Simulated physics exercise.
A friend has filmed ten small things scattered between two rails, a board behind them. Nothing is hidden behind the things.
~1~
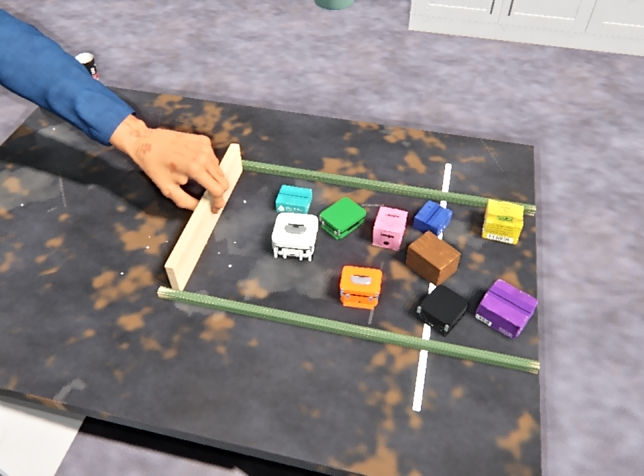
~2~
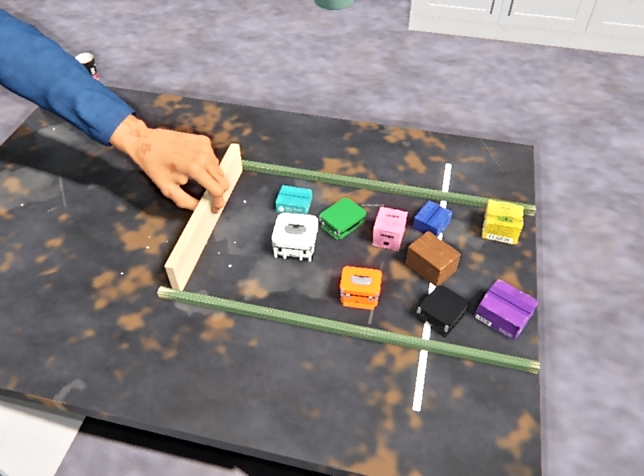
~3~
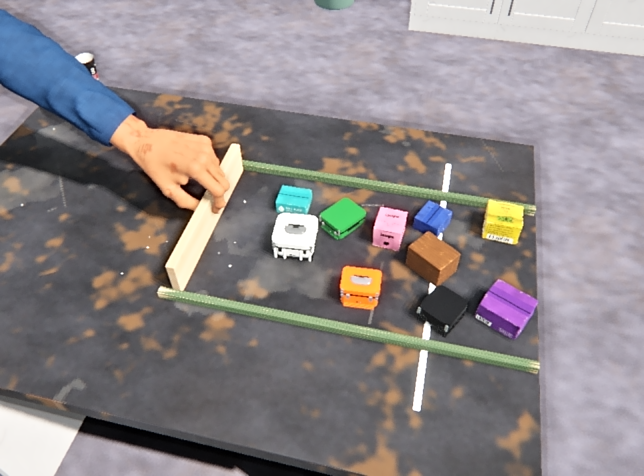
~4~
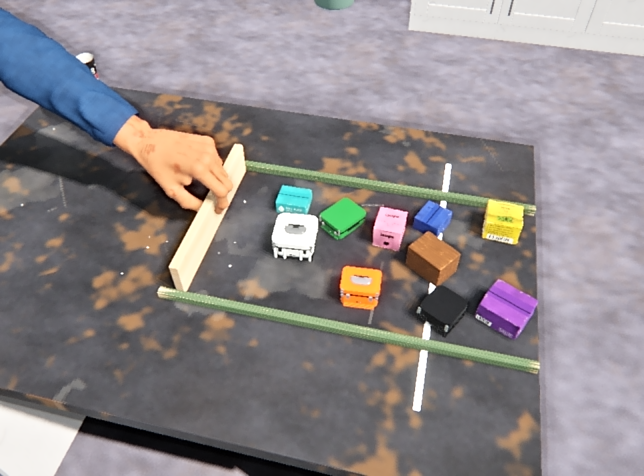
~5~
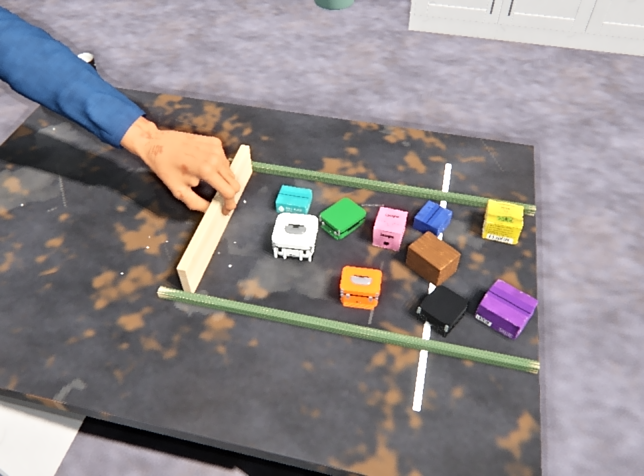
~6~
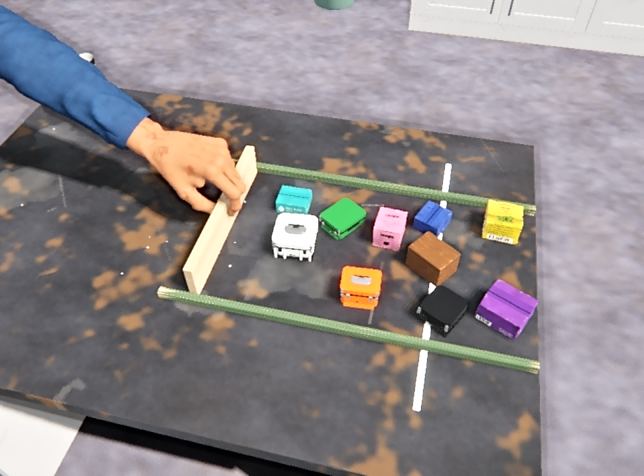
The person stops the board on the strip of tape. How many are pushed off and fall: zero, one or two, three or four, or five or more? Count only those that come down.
Here the number that fall off is zero.
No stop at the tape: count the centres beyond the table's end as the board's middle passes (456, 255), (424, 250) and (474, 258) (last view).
It would be 2, 0 and 2.
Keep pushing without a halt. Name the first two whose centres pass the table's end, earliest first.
The order is the purple box, then the yellow box.
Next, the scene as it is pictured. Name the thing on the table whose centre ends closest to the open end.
It is the purple box.
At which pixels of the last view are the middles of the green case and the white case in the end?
First (463, 235), then (457, 266).
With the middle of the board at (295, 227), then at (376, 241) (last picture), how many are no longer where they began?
The counts are 3 and 7.
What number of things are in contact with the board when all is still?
In contact: 4.
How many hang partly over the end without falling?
It comes to 2.
Early on, none off yet; purple box at rest near (506, 309); yellow box at rest near (503, 222); black case at rest near (442, 311).
Finally, the number that fall off is zero.
